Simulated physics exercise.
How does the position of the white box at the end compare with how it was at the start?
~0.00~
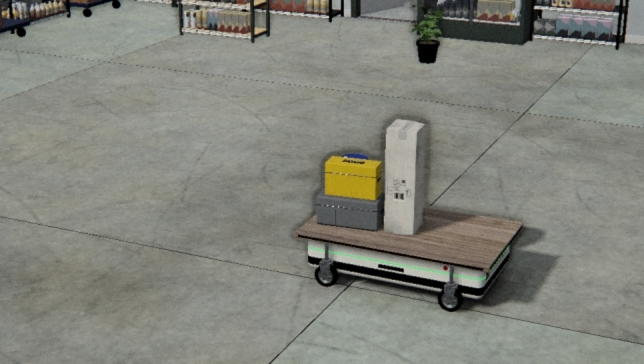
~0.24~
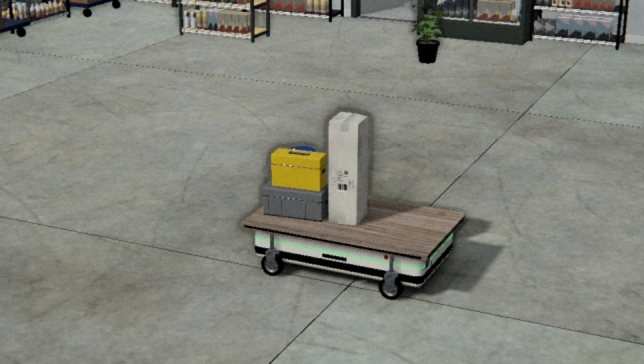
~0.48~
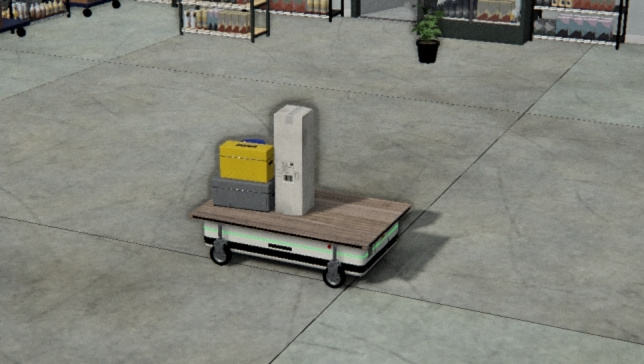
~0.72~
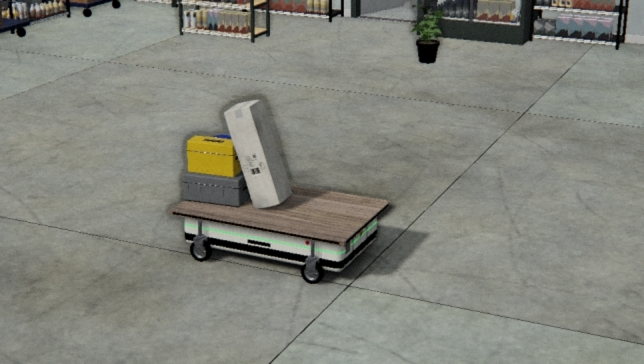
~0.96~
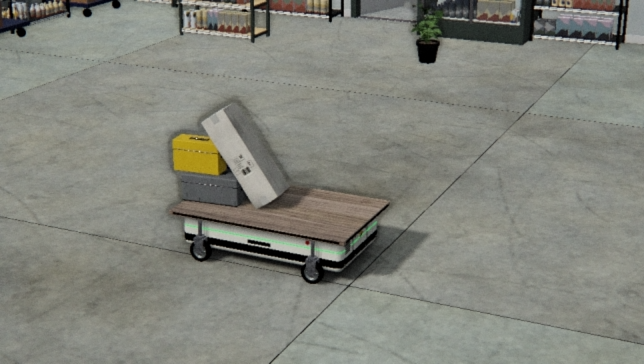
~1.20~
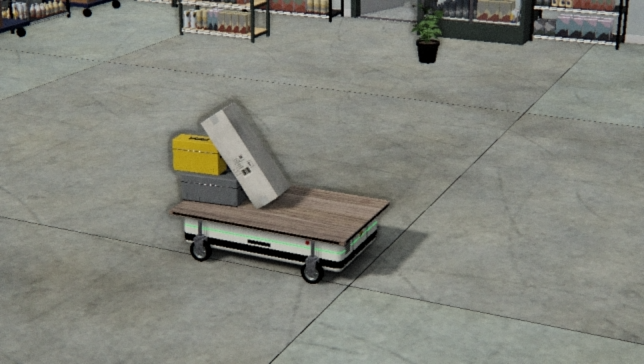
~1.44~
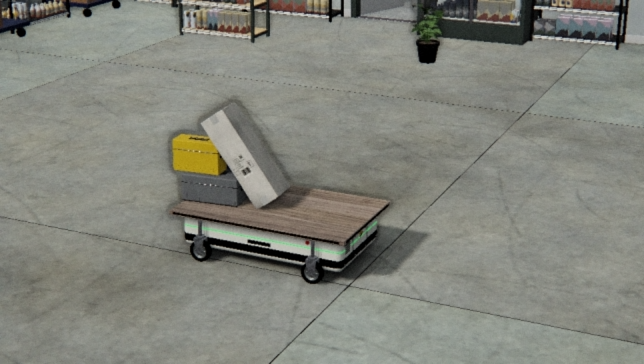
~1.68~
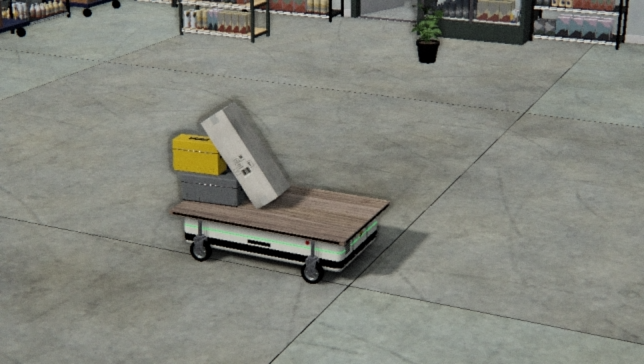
At the start the white box stands upright on the deck, but by the end it is tilted to the left, leaning against the yellow toolbox.
